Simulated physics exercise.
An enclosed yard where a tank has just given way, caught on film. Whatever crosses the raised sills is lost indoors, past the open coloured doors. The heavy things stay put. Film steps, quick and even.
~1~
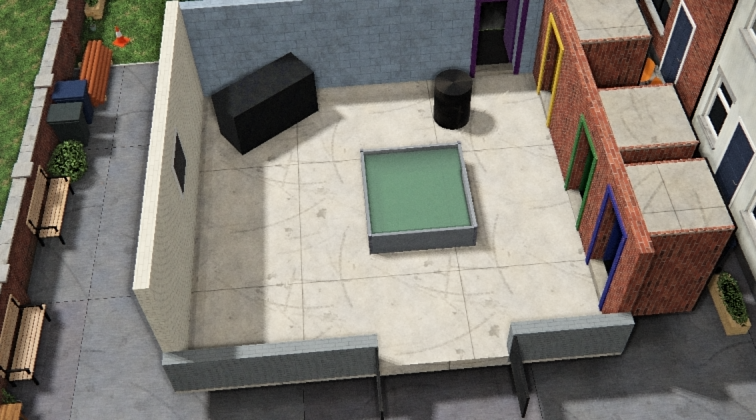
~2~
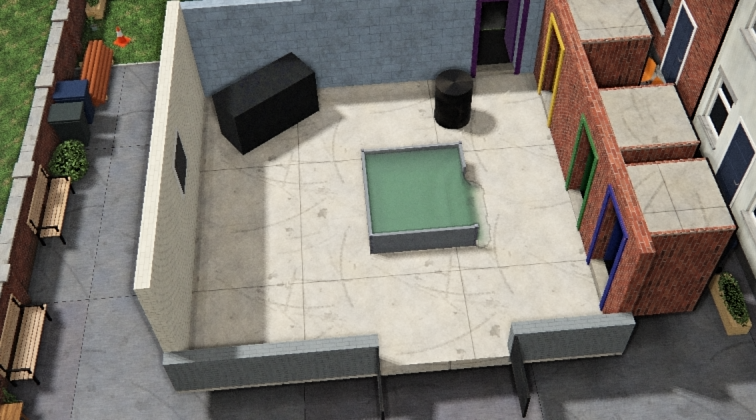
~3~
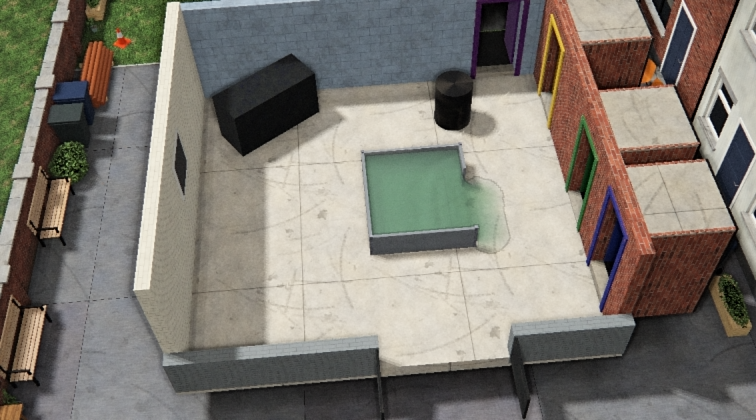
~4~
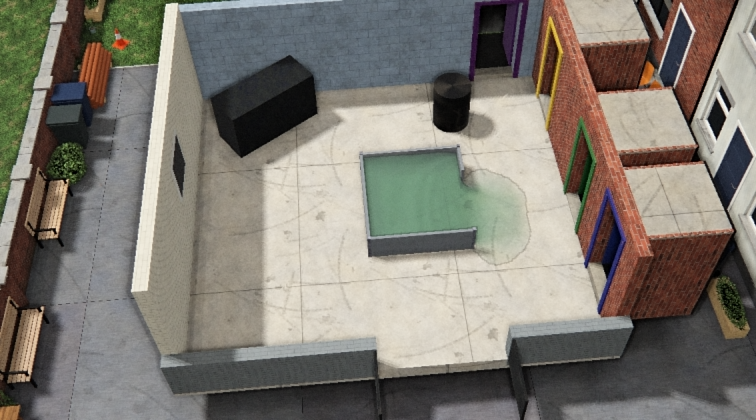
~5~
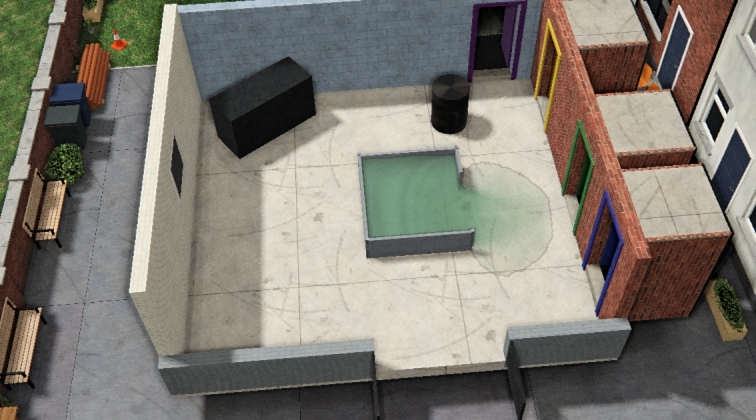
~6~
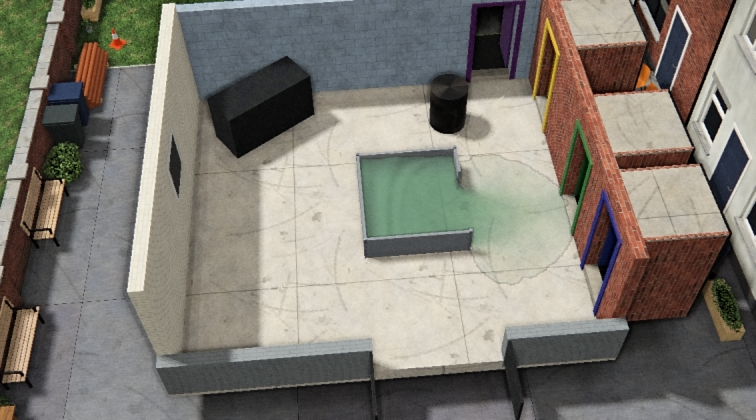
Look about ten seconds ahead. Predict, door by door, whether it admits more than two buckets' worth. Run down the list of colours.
The purple door admits two or fewer, the blue door admits two or fewer, the green door admits more than two, the yellow door admits two or fewer.
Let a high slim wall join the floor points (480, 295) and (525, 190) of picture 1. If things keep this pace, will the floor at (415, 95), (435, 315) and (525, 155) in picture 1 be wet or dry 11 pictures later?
Taking the points in turn, they are high and dry, inundated and inundated.
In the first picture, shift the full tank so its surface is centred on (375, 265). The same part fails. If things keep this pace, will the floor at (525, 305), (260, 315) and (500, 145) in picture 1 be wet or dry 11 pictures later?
Hit, spared, spared.
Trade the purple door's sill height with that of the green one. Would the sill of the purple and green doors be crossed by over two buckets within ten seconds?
Purple: Beyond the limit; green: Beyond the limit.
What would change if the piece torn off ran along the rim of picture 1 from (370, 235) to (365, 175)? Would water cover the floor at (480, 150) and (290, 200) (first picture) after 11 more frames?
First place still bare, second place drenched.
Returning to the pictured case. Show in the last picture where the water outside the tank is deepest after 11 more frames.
My estimate is about (594, 341).
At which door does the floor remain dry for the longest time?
It's the purple one.
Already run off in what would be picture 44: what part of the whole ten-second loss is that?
My figure: 80 percent.
A moment on, water covers 15 % of the floor; the purple door not reached, the blue door wet at the sill, nothing in, the green door over two buckets in, the yellow door not reached.
Next, water covers 15 % of the floor; the purple door not reached, the blue door wet at the sill, nothing in, the green door far over two buckets in, the yellow door wet at the sill, nothing in.
Then, water covers 30 % of the floor; the purple door wet at the sill, nothing in, the blue door wet at the sill, nothing in, the green door far over two buckets in, the yellow door wet at the sill, nothing in.
Later, water covers 55 % of the floor; the purple door wet at the sill, nothing in, the blue door wet at the sill, nothing in, the green door far over two buckets in, the yellow door wet at the sill, nothing in.
In the end, water covers 75 % of the floor; the purple door wet at the sill, nothing in, the blue door wet at the sill, nothing in, the green door far over two buckets in, the yellow door wet at the sill, nothing in.
